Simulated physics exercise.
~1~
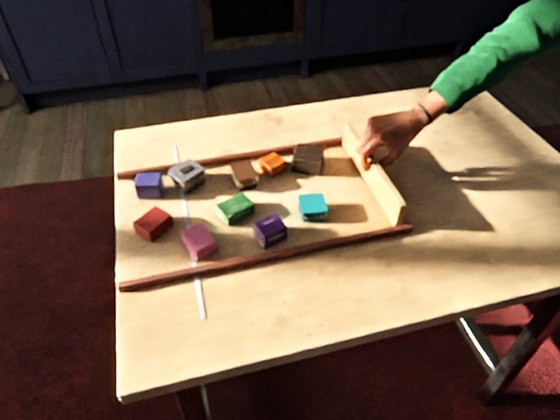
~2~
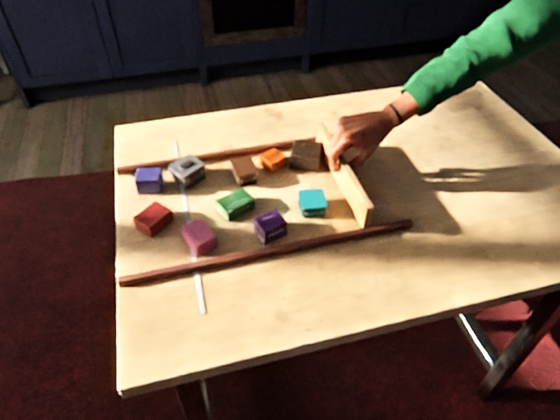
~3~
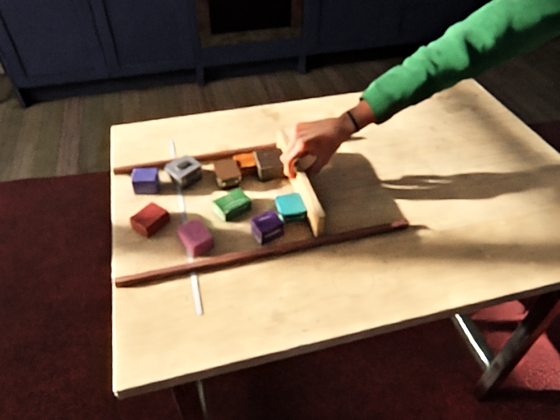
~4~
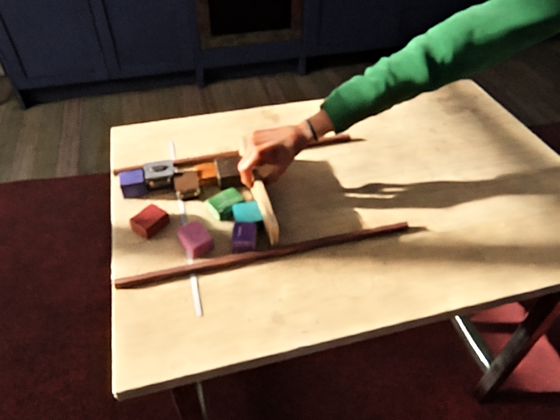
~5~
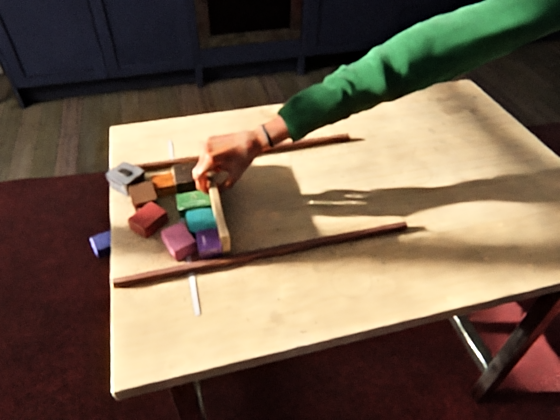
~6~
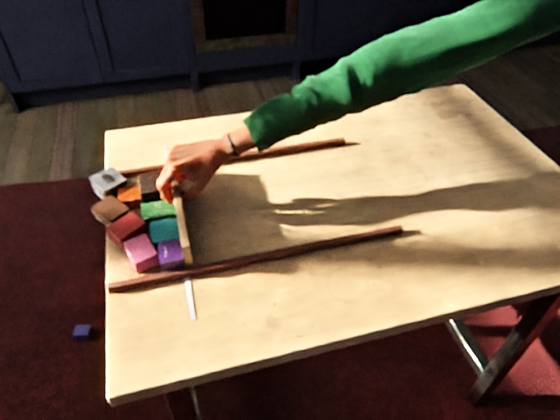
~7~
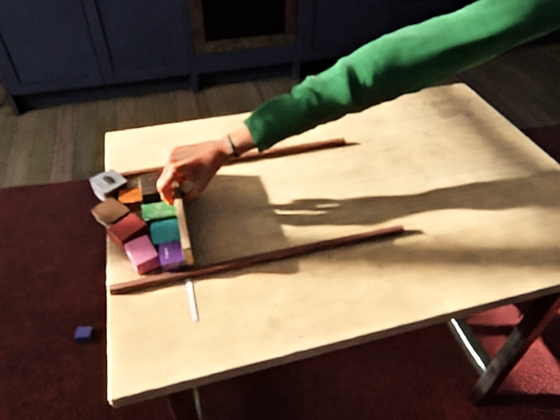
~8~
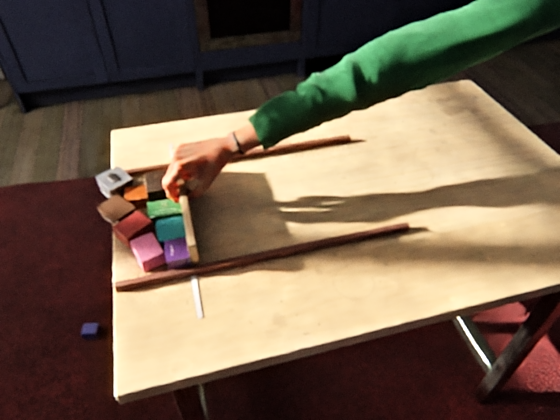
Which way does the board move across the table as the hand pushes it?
The board moves to the left, pushing the blocks toward the table's edge.
